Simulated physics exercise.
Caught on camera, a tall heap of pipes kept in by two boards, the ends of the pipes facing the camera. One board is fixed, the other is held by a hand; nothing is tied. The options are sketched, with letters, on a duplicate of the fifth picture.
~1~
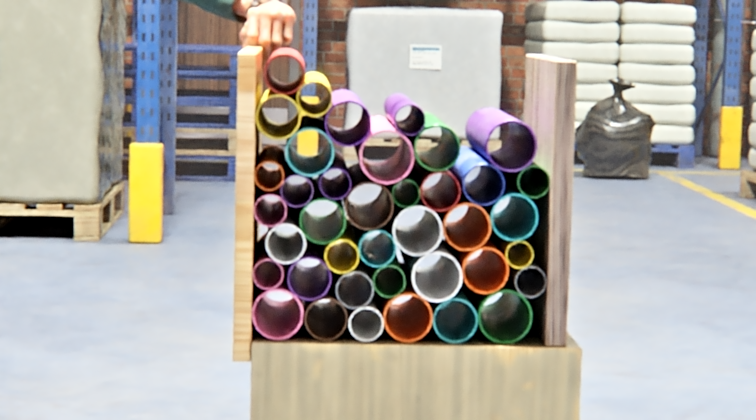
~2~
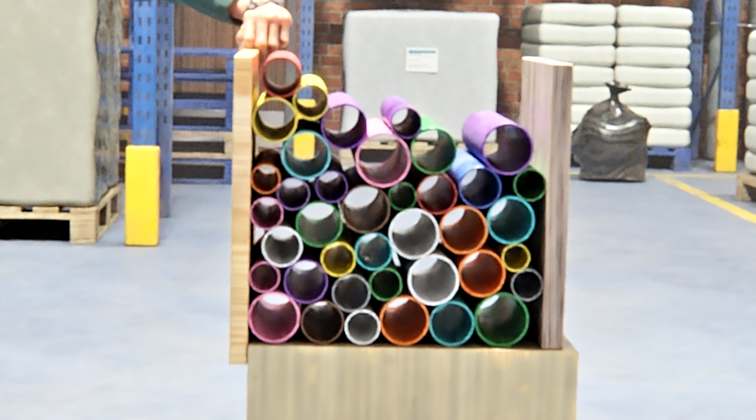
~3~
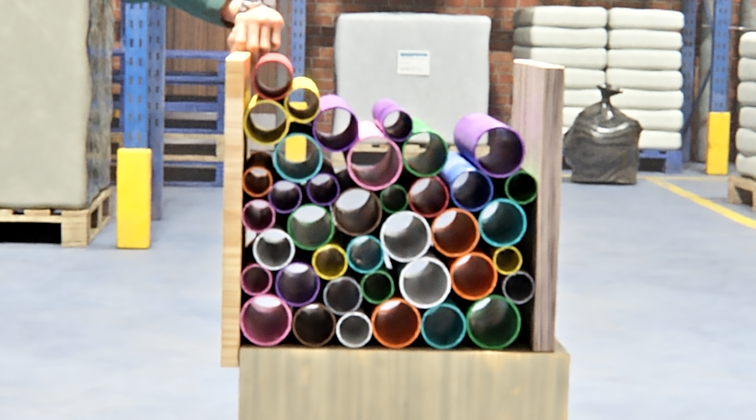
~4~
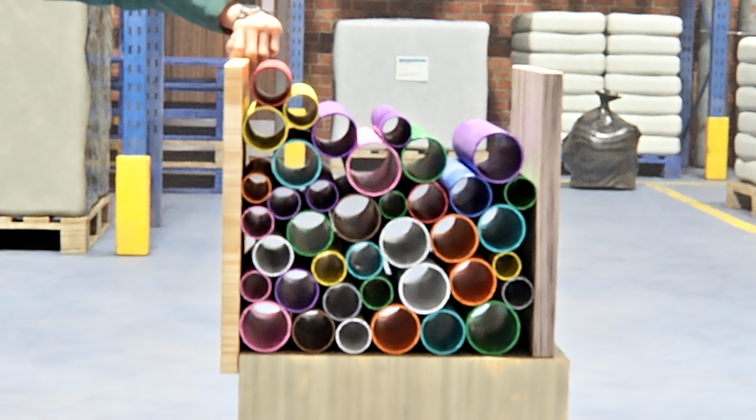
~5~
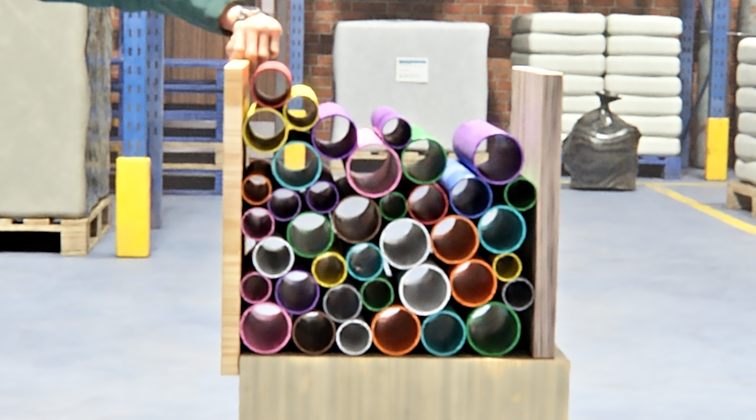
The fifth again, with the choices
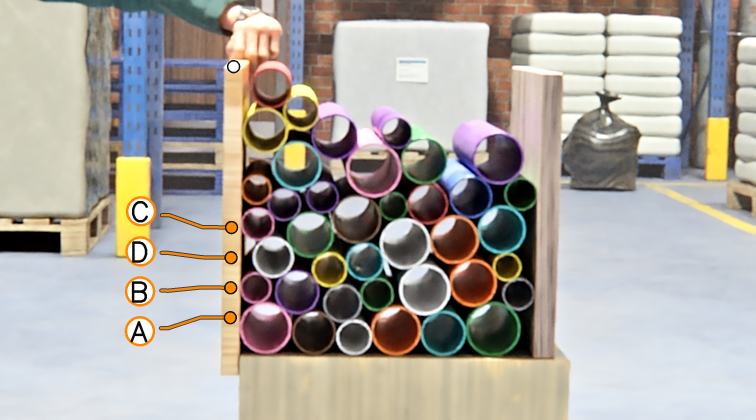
A tall heap of colourful pipes sat between two upright boards in a warehouse, a hand gripping the top of the left one, and nothing moved except the view, which shifted very slightly.
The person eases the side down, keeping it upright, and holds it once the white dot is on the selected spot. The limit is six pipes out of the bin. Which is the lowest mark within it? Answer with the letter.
C is the limit.
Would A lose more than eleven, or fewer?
More than eleven.
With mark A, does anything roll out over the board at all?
Yes.
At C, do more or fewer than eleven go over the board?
It loses fewer than eleven.
On the copy, A at (231, 317); B at (231, 288); C at (232, 228); D at (231, 257); the white dot at (234, 67).
On C. First, top of the board (242, 136).
Then, top of the board (241, 217).
Finally, top of the board (241, 227), four out over the board.
By contrast, A more than six out over the board; B more than six out over the board; D more than six out over the board.
